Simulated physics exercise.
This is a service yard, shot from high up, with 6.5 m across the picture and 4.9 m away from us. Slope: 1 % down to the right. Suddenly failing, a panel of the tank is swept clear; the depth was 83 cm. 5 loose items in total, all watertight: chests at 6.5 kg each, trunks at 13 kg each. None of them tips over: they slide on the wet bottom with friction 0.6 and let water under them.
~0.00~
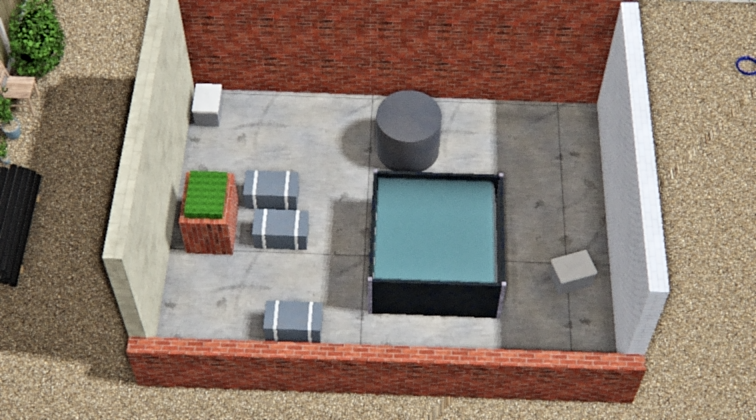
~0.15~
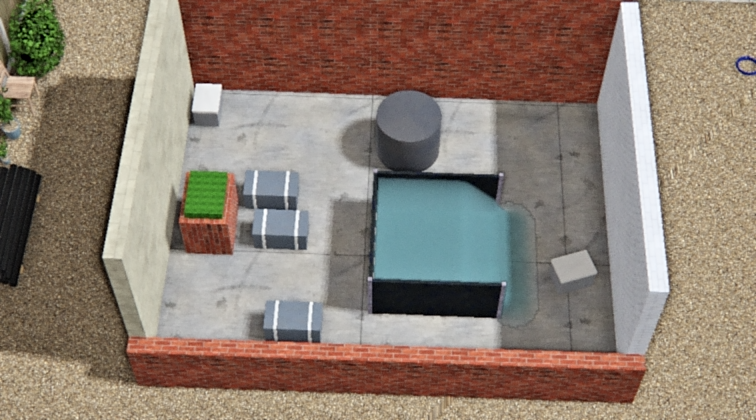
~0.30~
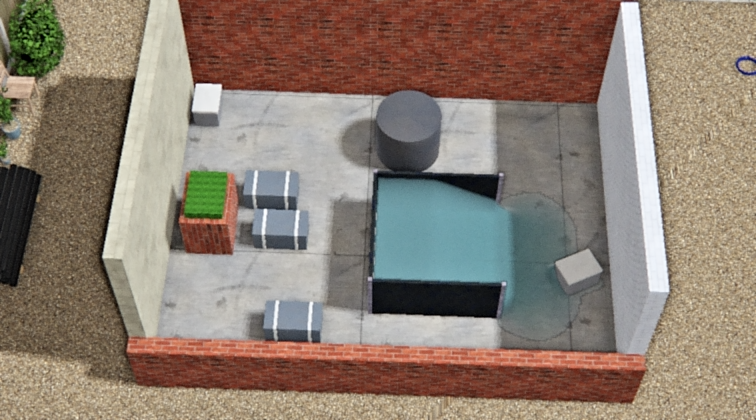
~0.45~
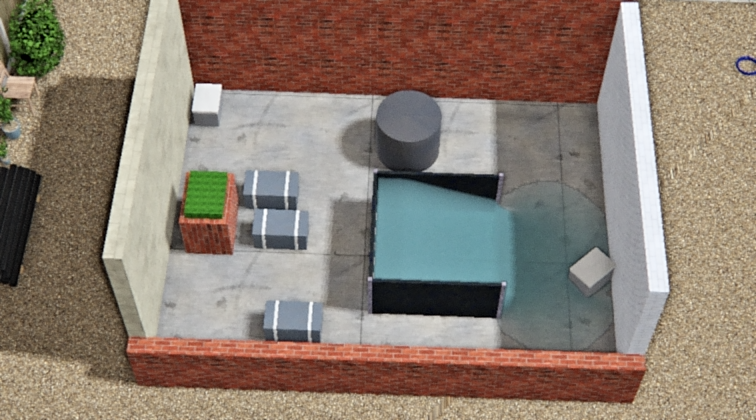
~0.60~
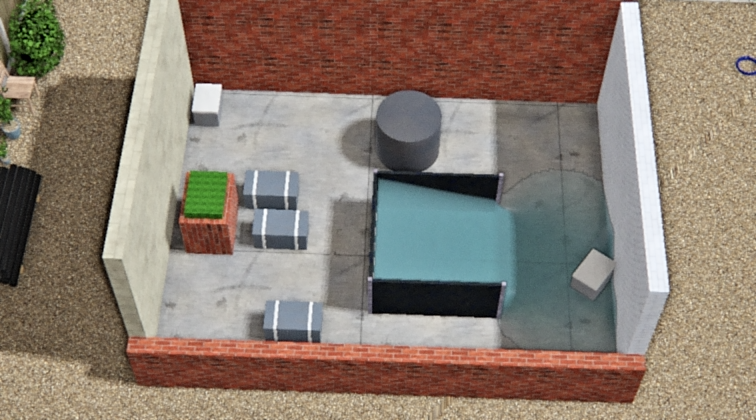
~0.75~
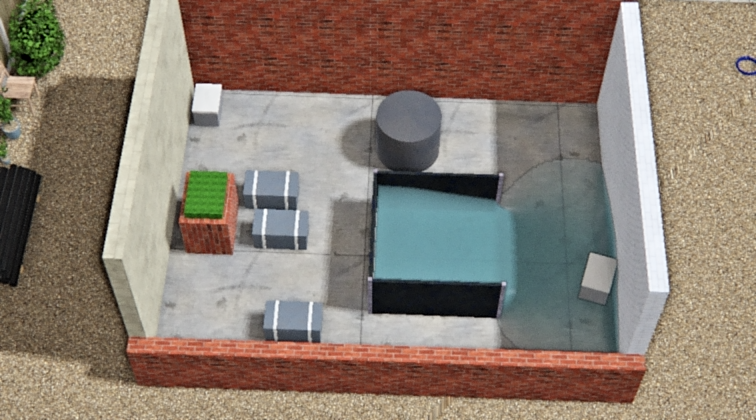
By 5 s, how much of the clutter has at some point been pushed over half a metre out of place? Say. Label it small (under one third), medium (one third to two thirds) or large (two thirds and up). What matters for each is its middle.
Medium.
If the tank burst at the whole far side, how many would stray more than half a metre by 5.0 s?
Then it comes to 4.
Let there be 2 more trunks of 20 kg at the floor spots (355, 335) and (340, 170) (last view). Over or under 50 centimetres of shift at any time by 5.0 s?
Result, in sequence: Exceeded / not exceeded.
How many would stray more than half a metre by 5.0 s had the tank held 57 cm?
It would come to 2 of them.
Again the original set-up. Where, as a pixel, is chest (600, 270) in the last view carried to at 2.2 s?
Roughly (511, 322) in the same view.
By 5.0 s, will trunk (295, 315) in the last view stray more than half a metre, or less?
The answer is greater.
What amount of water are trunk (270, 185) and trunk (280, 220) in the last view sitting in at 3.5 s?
About 0 and 0 cm.
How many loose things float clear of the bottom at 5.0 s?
Total: 3.
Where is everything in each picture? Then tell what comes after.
A chest at (574, 266) rests on the ground; a trunk at (293, 315) rests on the ground; 3.1 m2 under water; 0 of 5 have shifted, in the first picture.
A chest at (574, 266) rests on the ground; a trunk at (293, 315), on the bottom; 4.2 m2 under water; 0 of 5 have shifted, in the second picture.
A chest at (579, 266) rests on the ground, 7 cm from its start; a trunk at (293, 315) rests on the ground; 5.7 m2 under water; 1 of 5 have shifted, in the third picture.
A chest at (593, 266), on the bottom, 27 cm from its start; a trunk at (293, 315) rests on the ground; water covers 7.5 m2; 1 of 5 have shifted, in the fourth picture.
A chest at (595, 269) floats, 30 cm from its start; a trunk at (293, 315), on the bottom; water covers 8.4 m2; 1 of 5 have shifted, in the fifth picture.
A chest at (600, 272) floats, 39 cm from its start; a trunk at (293, 315), on the bottom; 8.9 m2 under water; 1 of 5 have shifted, in the sixth picture.
After 1.1 s 1 of 5 are over 50 cm from their spots; 1 afloat.
After 2.2 s 1 of 5 are over 50 cm from their spots; 1 afloat.
After 3.5 s 2 of 5 are over 50 cm from their spots; 2 afloat.
After 5.0 s 3 of 5 are over 50 cm from their spots, and 3 have been at some point; 3 afloat.
